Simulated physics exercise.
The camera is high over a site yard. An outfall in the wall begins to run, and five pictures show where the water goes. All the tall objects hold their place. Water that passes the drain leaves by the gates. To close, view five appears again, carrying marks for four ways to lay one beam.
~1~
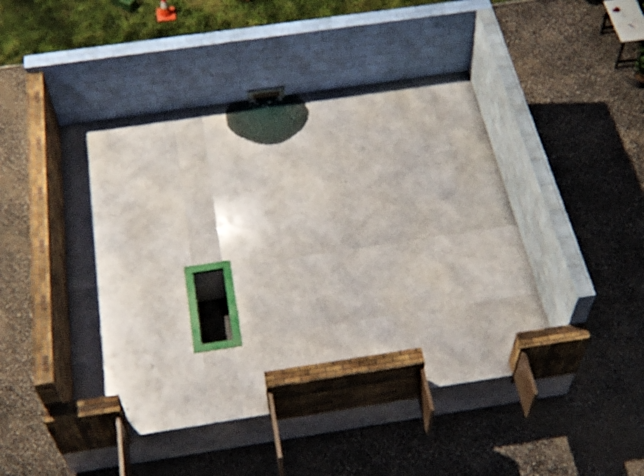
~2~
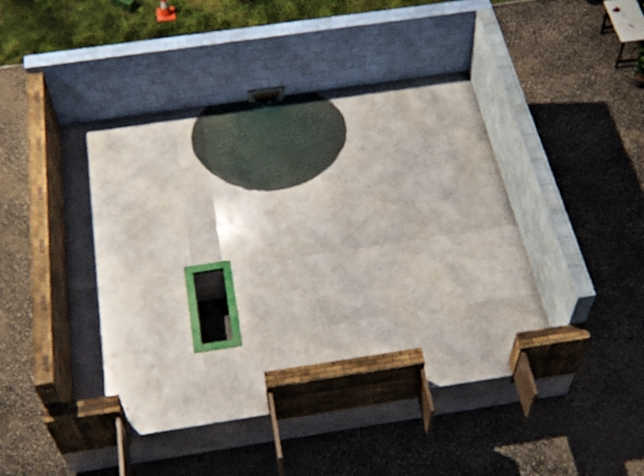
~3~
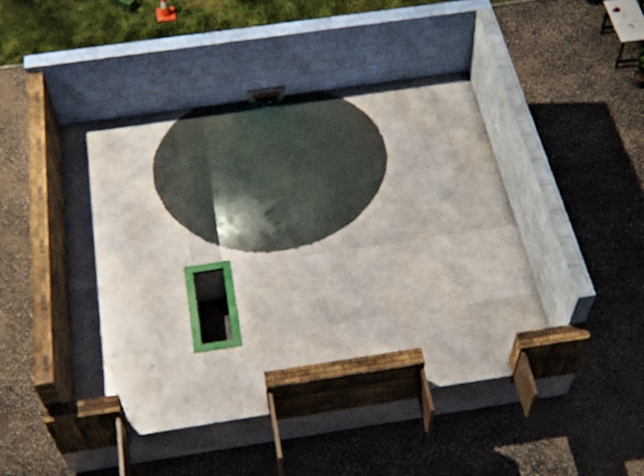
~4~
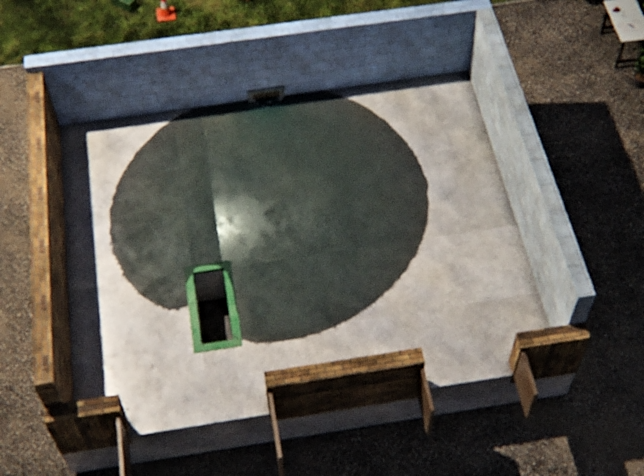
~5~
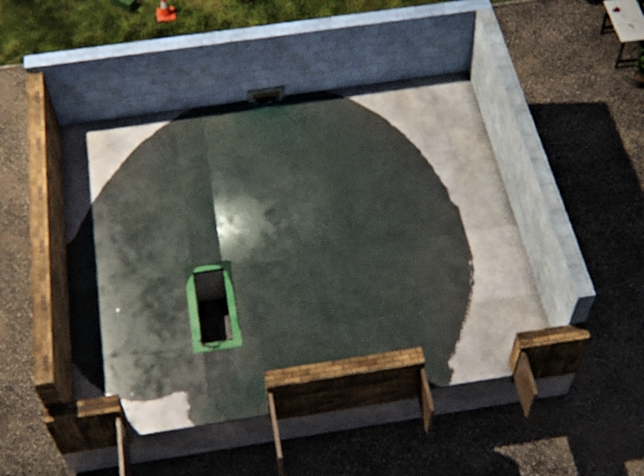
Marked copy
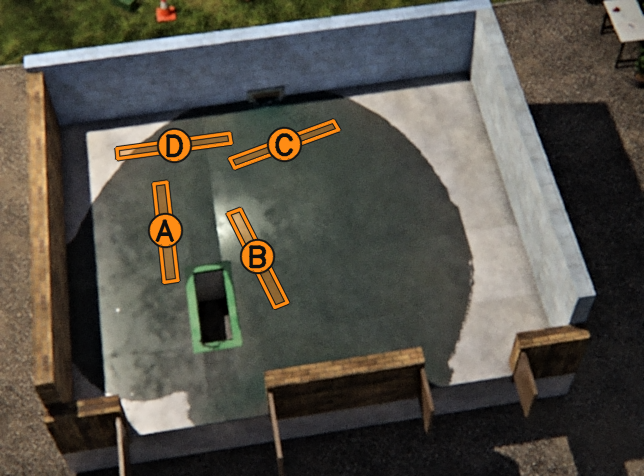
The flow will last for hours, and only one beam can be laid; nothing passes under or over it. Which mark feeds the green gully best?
A works best here.
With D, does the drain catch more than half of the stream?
No, it does not.
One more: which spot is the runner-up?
Here it is spot D.
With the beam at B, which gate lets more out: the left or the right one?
More leaves on the left.
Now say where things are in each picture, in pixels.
In the first frame, outfall at (266, 94); green gully at (213, 306); open gate at (198, 410); open gate at (463, 367); front seen at (236, 131), 3 % of the ground wet; green gully still dry.
In the second frame, front seen at (295, 181), 10 % of the ground wet; green gully still dry.
In the third frame, front seen at (217, 242), 22 % of the ground wet; green gully still dry.
In the fourth frame, front seen at (268, 334), 41 % of the ground wet; green gully taking water.
In the fifth frame, front seen at (117, 373), 62 % of the ground wet; green gully taking water.
On the marked copy, A from (171, 281) to (160, 183); B from (234, 211) to (281, 304); C from (232, 163) to (336, 125); D from (117, 153) to (230, 138).
For spot A, about 36 % of the stream goes into the green gully, about 64 % out by the gates.
For spot B, about 13 % of the stream goes into the green gully, about 87 % out by the gates.
For spot C, about 10 % of the stream goes into the green gully, about 90 % out by the gates.
For spot D, about 22 % of the stream goes into the green gully, about 78 % out by the gates.
